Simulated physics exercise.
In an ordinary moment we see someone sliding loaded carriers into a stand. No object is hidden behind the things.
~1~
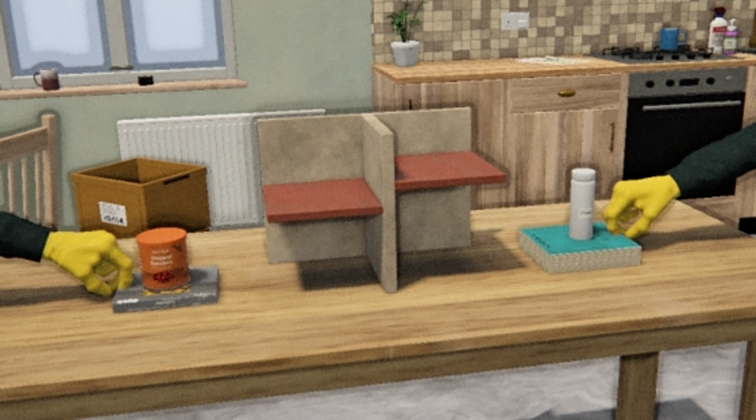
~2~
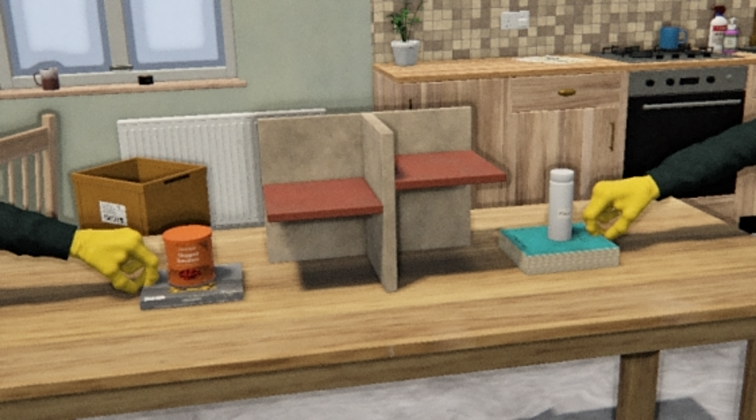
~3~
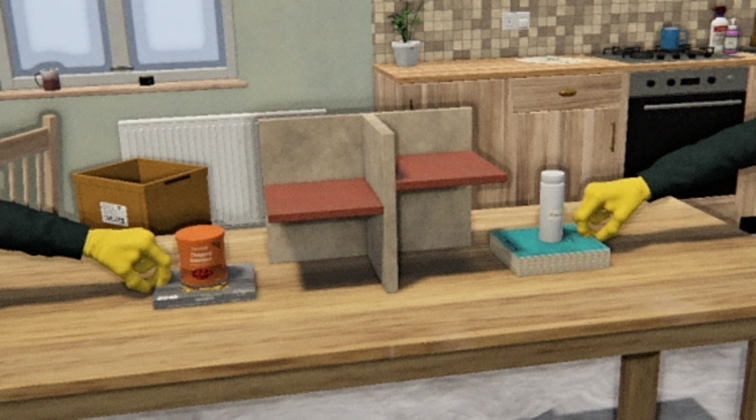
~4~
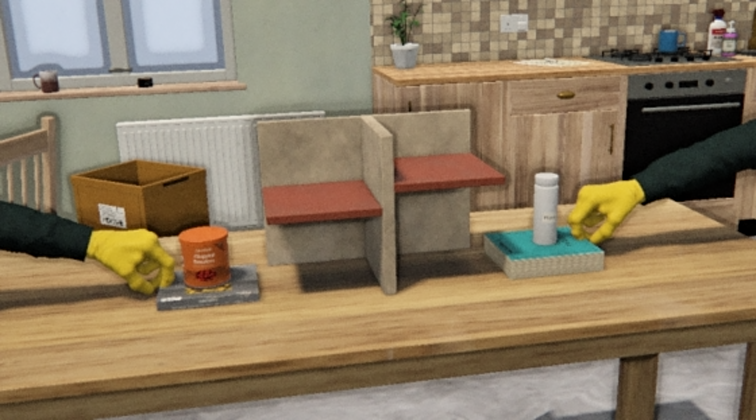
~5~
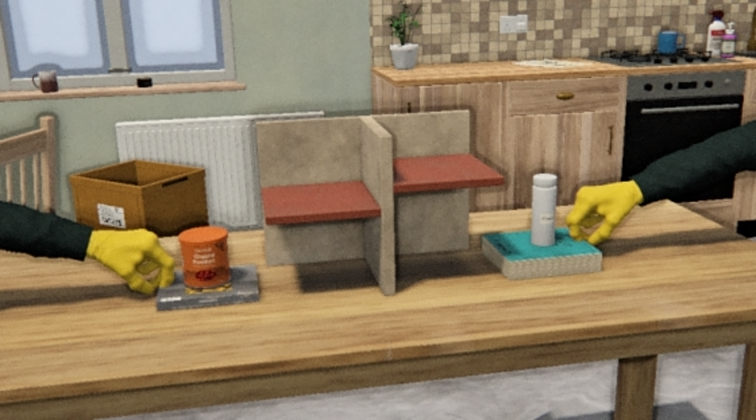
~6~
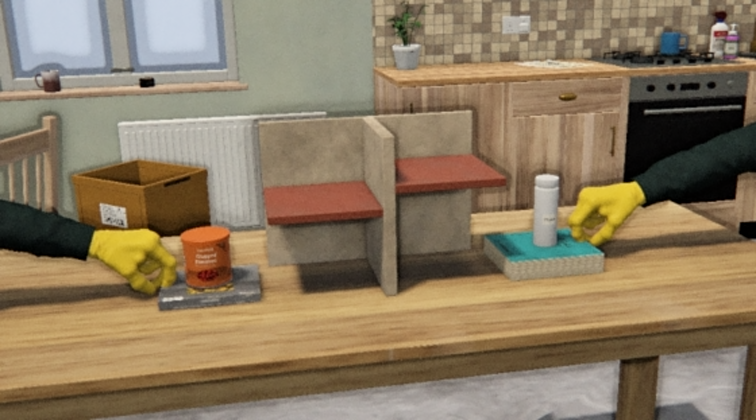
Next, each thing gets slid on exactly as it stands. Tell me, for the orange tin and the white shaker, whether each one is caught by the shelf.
My prediction: The orange tin fits; the white shaker fits.
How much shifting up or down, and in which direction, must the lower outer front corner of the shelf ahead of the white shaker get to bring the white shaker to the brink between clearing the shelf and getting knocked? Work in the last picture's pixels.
Down, roughly 8 px.
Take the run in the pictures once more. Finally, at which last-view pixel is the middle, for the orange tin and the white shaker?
About (314, 249) and (447, 219).
Then, 0.72 s past the last view, orange tin riding along near (243, 255); white shaker riding along near (514, 214).
Then, 1.28 s past the last view, orange tin riding along near (284, 252); white shaker riding along near (475, 217).
Finally, the orange tin passes below, near (314, 249); the white shaker passes below, near (447, 219).
